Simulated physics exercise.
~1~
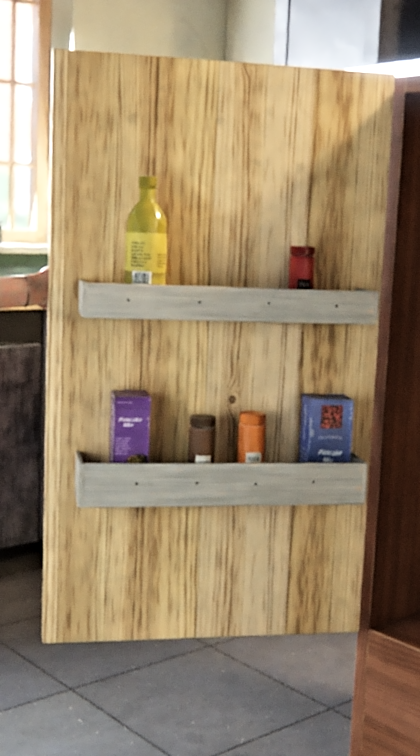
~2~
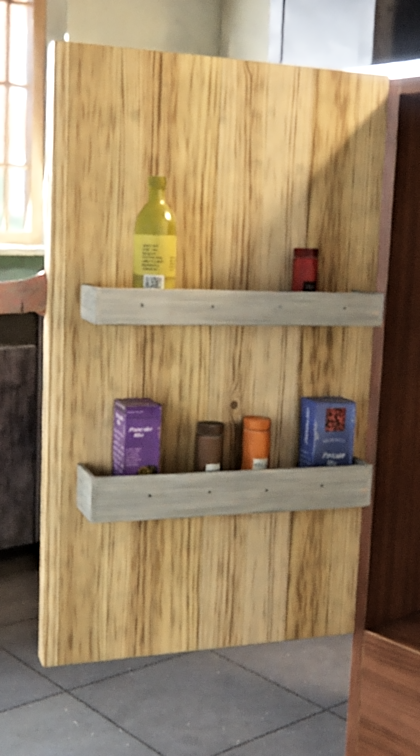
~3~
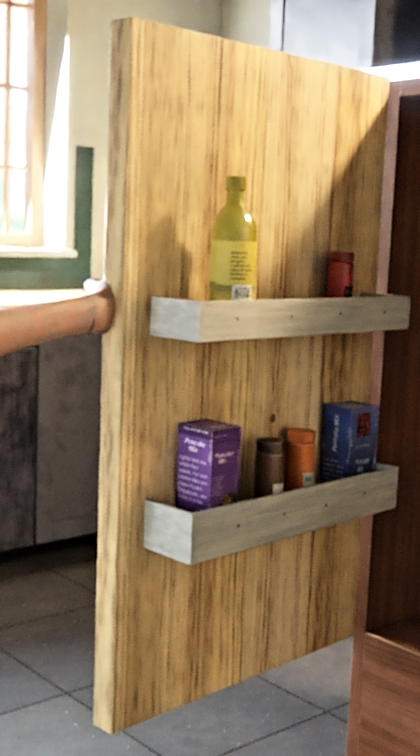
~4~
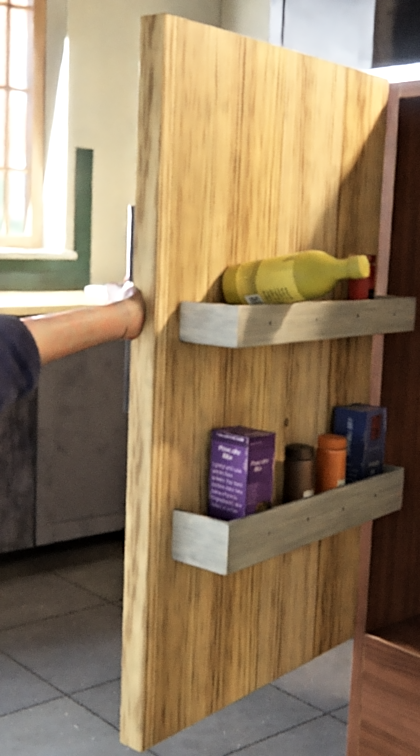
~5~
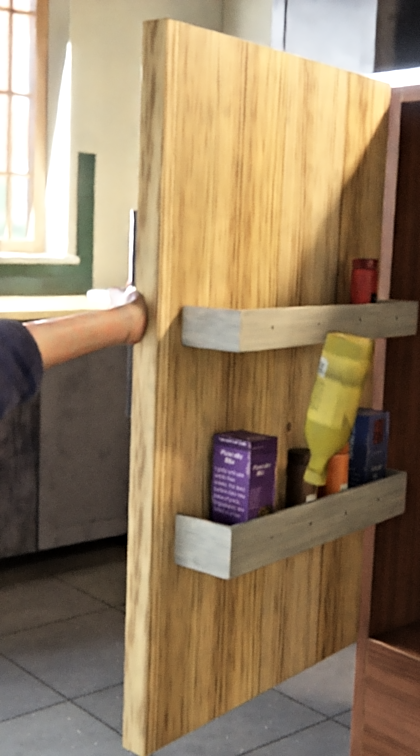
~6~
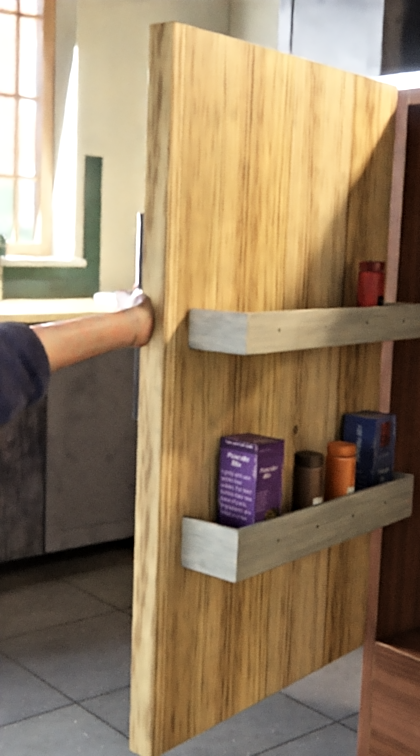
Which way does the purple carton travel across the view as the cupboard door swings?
The purple carton moves to the right, staying upright in the lower rack as the door carries it along.
